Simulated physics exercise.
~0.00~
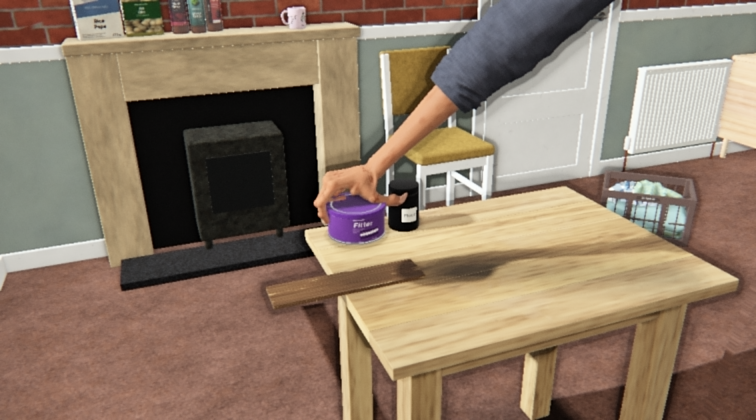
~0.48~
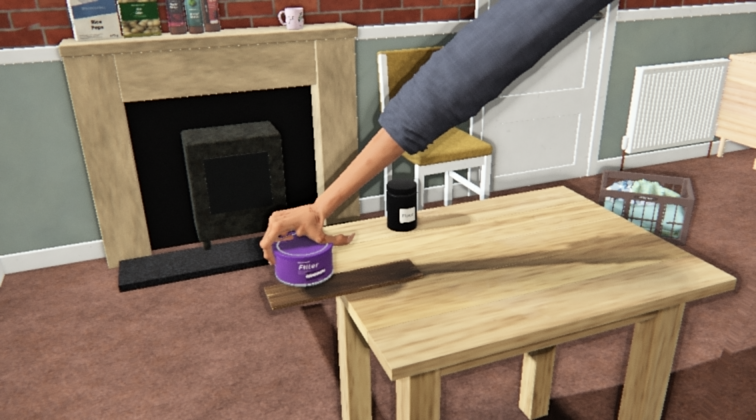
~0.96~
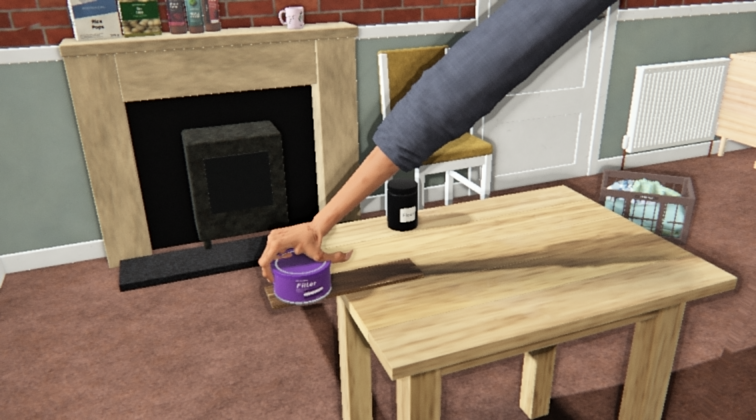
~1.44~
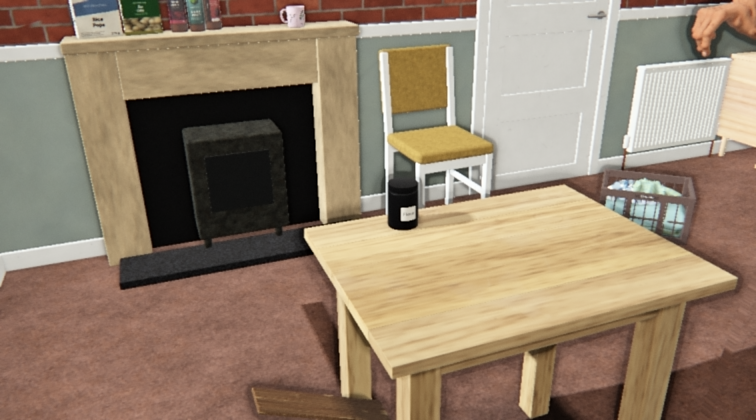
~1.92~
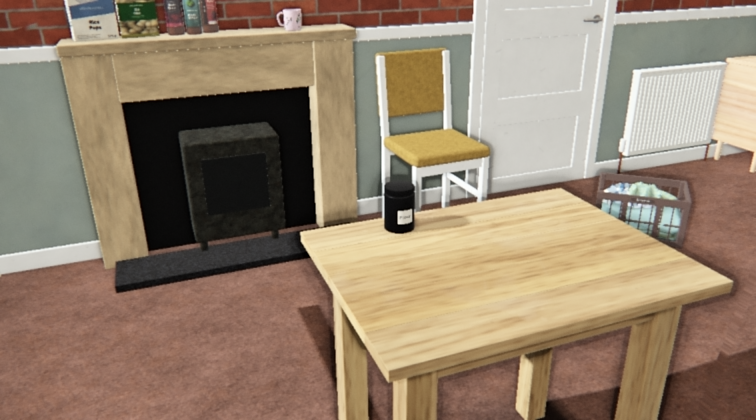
In the video, a hand moves a purple tub from a wooden table onto the outer end of a brown board overhanging the edge, then lets go and withdraws; the board tips and falls with the tub, leaving both out of view while a black jar stays on the table.
